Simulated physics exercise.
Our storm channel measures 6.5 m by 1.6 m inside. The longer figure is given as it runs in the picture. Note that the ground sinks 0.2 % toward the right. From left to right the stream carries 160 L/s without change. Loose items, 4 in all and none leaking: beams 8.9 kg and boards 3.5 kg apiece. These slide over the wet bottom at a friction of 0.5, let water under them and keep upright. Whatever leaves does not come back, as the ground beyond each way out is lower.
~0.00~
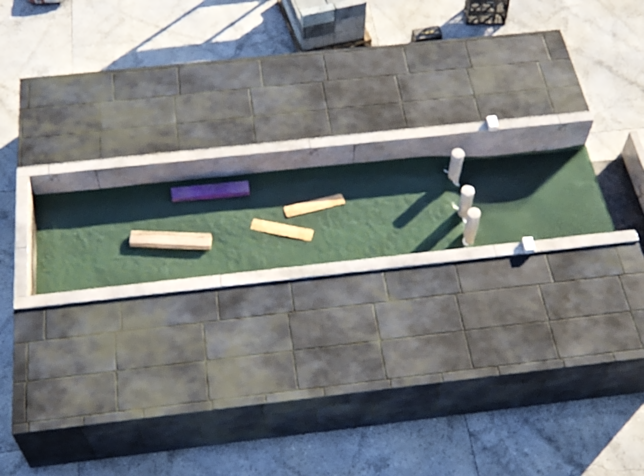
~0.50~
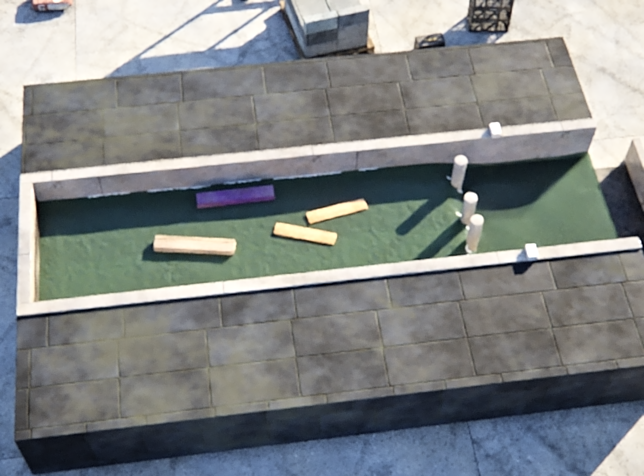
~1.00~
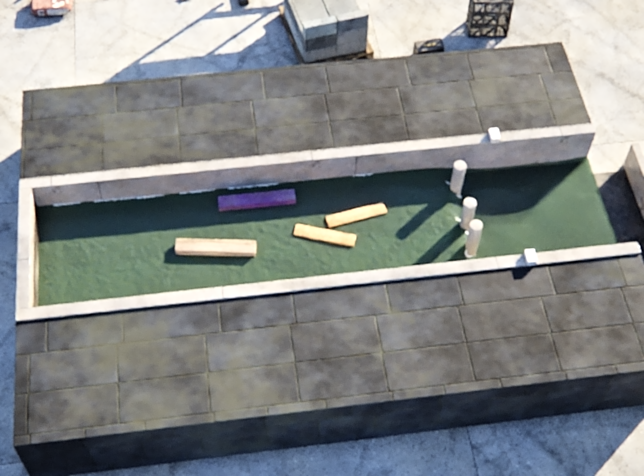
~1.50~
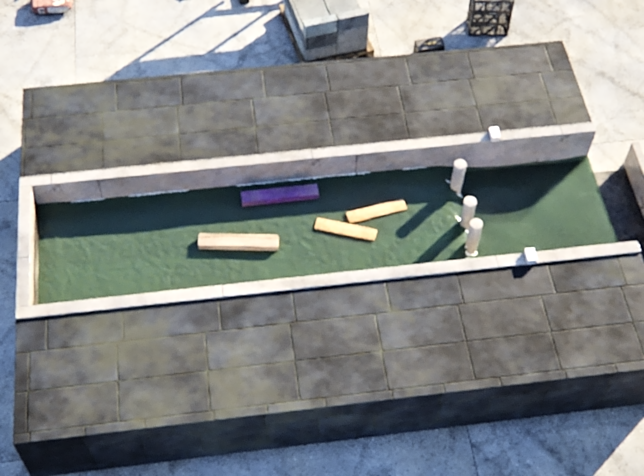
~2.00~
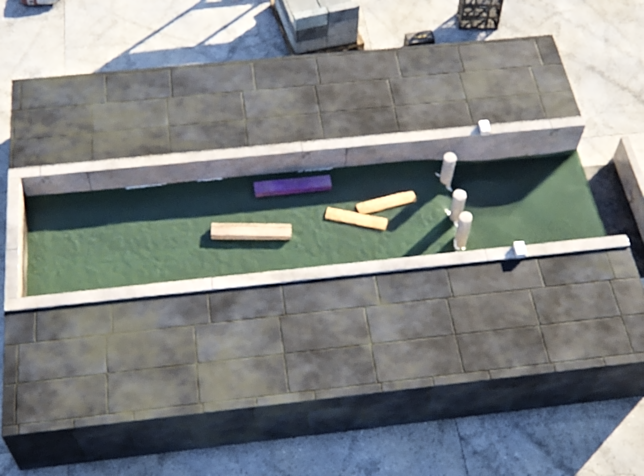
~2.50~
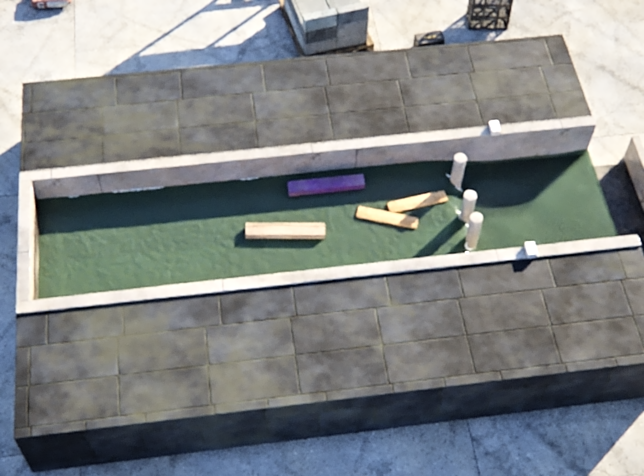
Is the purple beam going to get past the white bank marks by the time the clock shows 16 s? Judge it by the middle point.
As for the purple beam, it goes through.
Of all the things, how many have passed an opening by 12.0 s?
I make it 4.
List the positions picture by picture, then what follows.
In the first picture, the purple beam at (210, 190) floats; about 1620 L in view; 0 of 4 have shifted.
In the second picture, the purple beam at (235, 195) floats, 26 cm from its start; about 1630 L in view; 4 of 4 have shifted.
In the third picture, the purple beam at (257, 198), afloat, 52 cm from its start; 18 cm deep round most things; 4 of 4 have shifted.
In the fourth picture, the purple beam at (280, 193), afloat, 79 cm from its start; 18 cm deep round most things; 4 of 4 have shifted.
In the fifth picture, the purple beam at (293, 184) floats, 106 cm from its start; about 1640 L in view; 4 of 4 have shifted.
In the sixth picture, the purple beam at (326, 183) floats, 133 cm from its start; about 1630 L in view; 4 of 4 have shifted.
After 3.5 s the purple beam is near (373, 179), 1.9 m from its start, afloat; 0 of 4 are over the mark; 4 afloat.
After 7.2 s the purple beam has gone out; 3 of 4 are over the mark; 1 afloat.
After 12.0 s the purple beam has gone out; 4 of 4 are over the mark; 0 afloat.
After 16.0 s the purple beam has gone out; 4 of 4 are over the mark; 0 afloat.
